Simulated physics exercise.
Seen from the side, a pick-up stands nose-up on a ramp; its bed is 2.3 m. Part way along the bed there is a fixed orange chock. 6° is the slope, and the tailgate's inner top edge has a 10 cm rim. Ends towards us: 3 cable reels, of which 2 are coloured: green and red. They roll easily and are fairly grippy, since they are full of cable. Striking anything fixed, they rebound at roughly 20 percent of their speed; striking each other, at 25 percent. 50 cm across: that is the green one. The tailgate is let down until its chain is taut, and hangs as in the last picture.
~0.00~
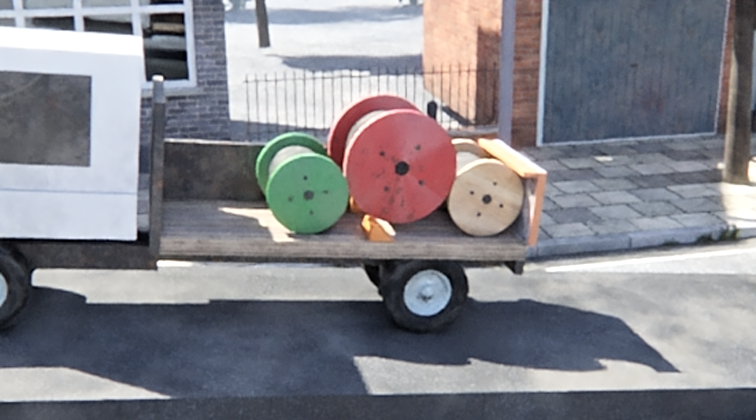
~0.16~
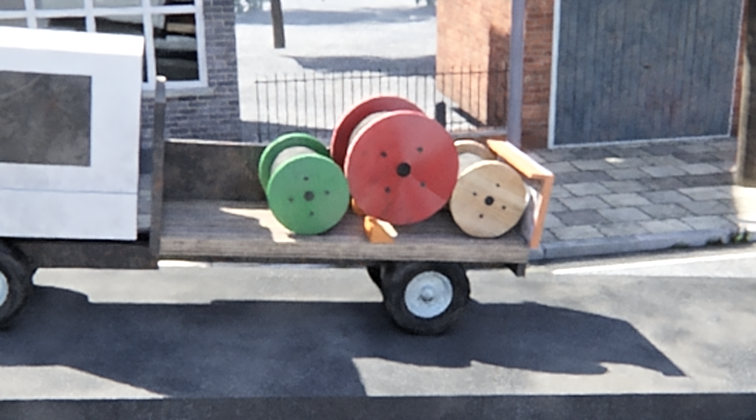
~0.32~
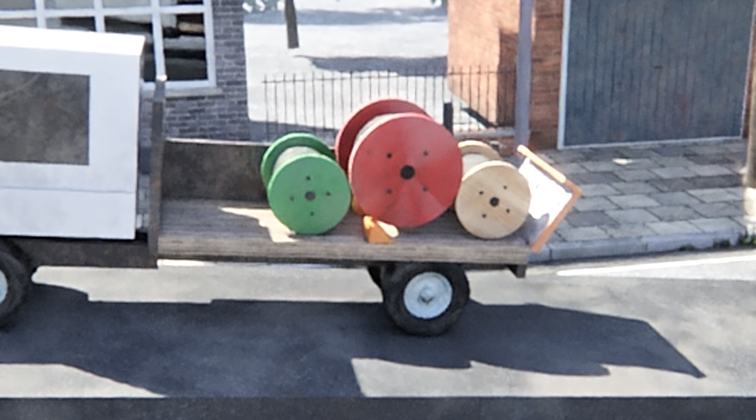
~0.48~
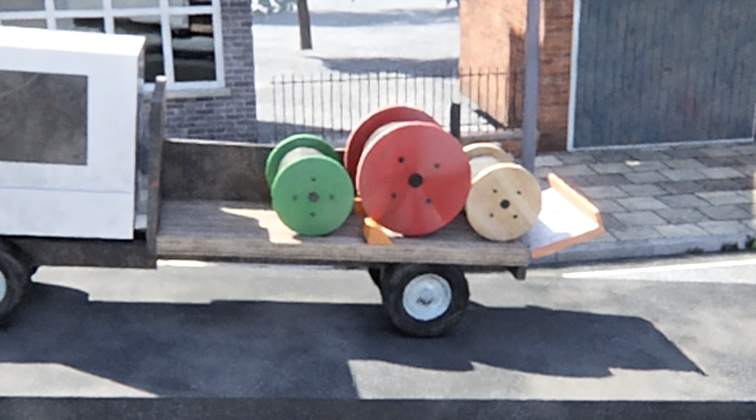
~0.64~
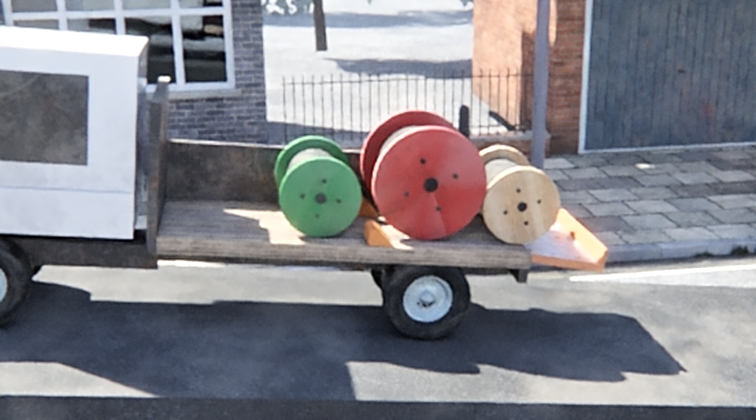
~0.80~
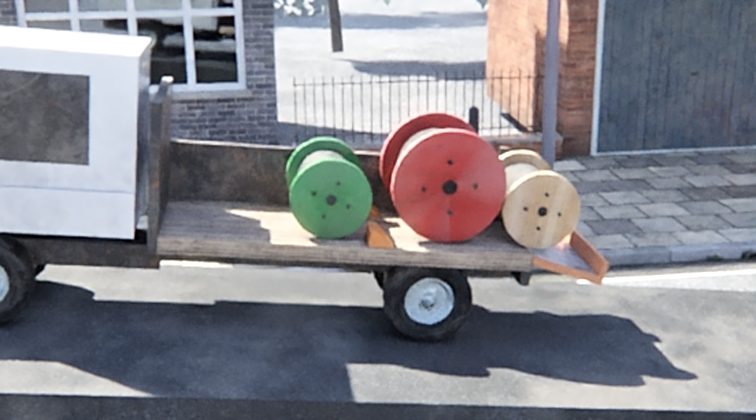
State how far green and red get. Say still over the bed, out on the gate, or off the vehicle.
For green: Still over the bed. For red: Off the vehicle.
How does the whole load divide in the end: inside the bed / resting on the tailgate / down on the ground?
The split comes out as 1, 0 and 2.
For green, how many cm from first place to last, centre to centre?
For green, 20.
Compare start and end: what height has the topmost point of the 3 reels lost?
Roughly 25 cm.
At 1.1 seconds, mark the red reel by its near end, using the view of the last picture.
Position: About (489, 191).
By 1.1 s, green is on the bed, 125 cm short of the hinge, rolling left; red is on the bed, 30 cm short of the hinge, rolling right; 0 of 3 are out.
By 1.4 s, red is on the bed, 5 cm short of the hinge, rolling right; as before, green; 0 of 3 are out.
By 1.8 s, green is on the bed, 125 cm short of the hinge; red is on the gate, 35 cm past the hinge, rolling right; 1 of 3 is out.
By 2.2 s, red is dropping off the gate; as before, green; 2 of 3 are out.
Finally (3.7 s), green is on the bed, 125 cm short of the hinge; red is off the vehicle; 2 of 3 are out.
